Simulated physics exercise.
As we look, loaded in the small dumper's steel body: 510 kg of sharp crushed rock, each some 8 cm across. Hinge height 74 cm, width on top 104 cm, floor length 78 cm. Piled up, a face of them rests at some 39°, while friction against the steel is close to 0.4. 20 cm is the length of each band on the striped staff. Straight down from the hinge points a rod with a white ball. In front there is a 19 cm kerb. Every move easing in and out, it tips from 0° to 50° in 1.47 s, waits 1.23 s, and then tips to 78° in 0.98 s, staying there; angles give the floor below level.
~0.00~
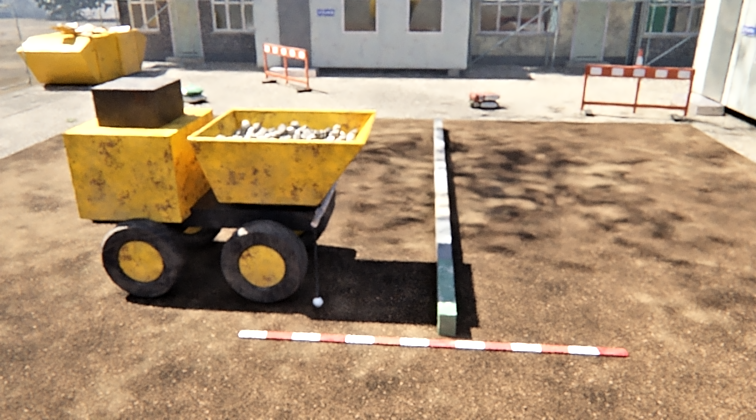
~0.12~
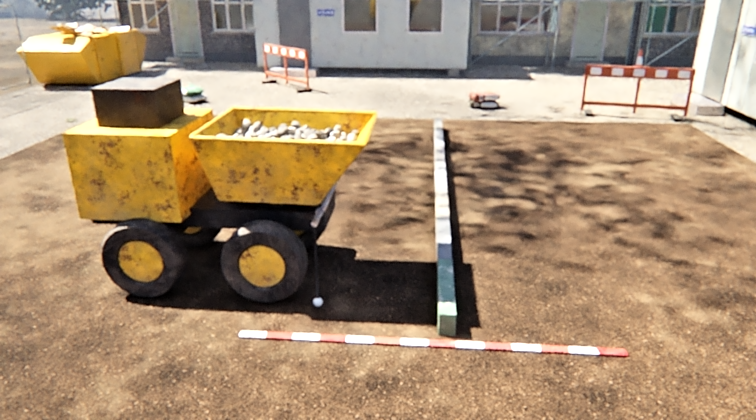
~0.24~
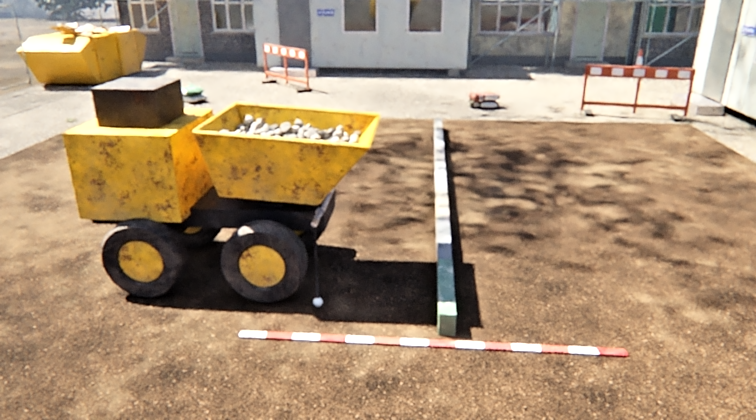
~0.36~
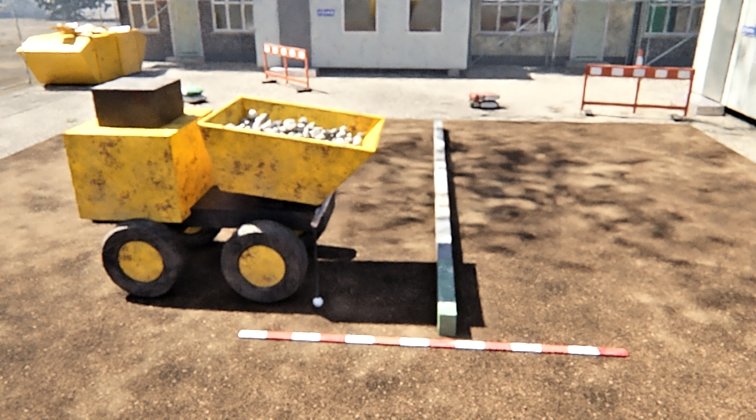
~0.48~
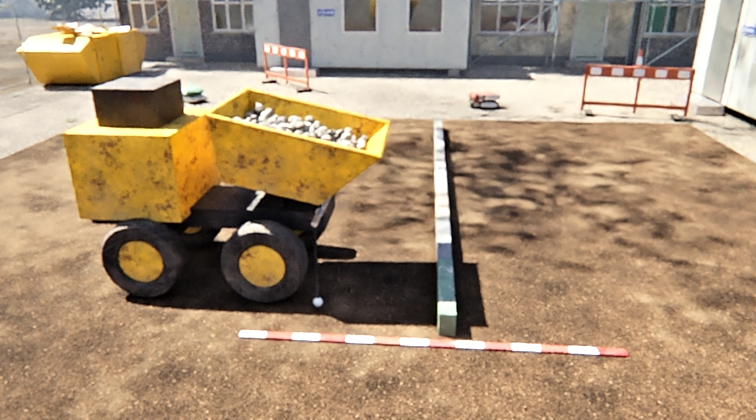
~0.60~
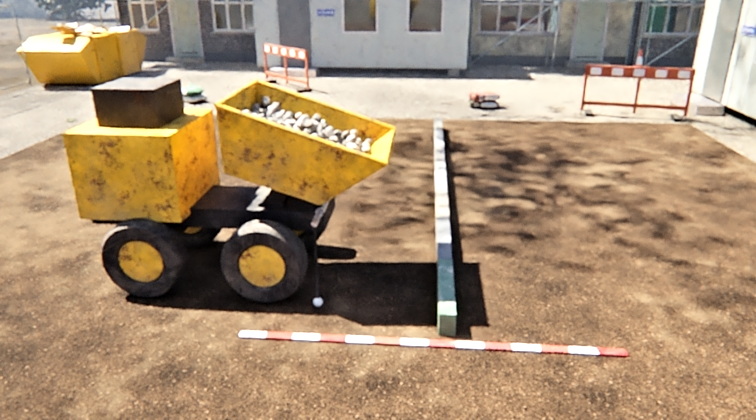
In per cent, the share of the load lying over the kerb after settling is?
Near 30 per cent of it.
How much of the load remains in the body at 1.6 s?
Roughly 100 per cent is still inside.
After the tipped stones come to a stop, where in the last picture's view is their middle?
At about pixel (428, 268) in the last view.
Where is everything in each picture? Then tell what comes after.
The body is at 0°, its lip at (363, 144); the top of the load is at (285, 133), in the first picture.
The body is at 1°, its lip at (364, 145); the top of the load is at (286, 132); the stones move at 0.1 m/s on average, in the second picture.
The body is at 4°, its lip at (368, 147); the top of the load is at (278, 129); the stones move at 0.3 m/s on average, in the third picture.
The body is at 8°, its lip at (374, 151); the top of the load is at (270, 124); the stones move at 0.4 m/s on average, in the fourth picture.
Lip at (380, 157), floor tilted 13°, highest stones at (266, 117); the stones move at 0.4 m/s on average, in the fifth picture.
Lip at (387, 164), floor tilted 18°, highest stones at (263, 109); the stones move at 0.5 m/s on average, in the sixth picture.
After 1.1 s the floor is at 42°; 100 % in the body; the foremost stones are at (380, 181).
After 1.6 s the floor is at 50°; 100 % in the body; the foremost stones are at (405, 181).
After 4.1 s the floor is at 78°; 57 % in the body, 32 % on this side of the kerb, 11 % over the kerb; the foremost stones are at (504, 285).
After 6.8 s the floor is at 78°; 0 % in the body, 68 % on this side of the kerb, 32 % over the kerb; the foremost stones are at (591, 280).
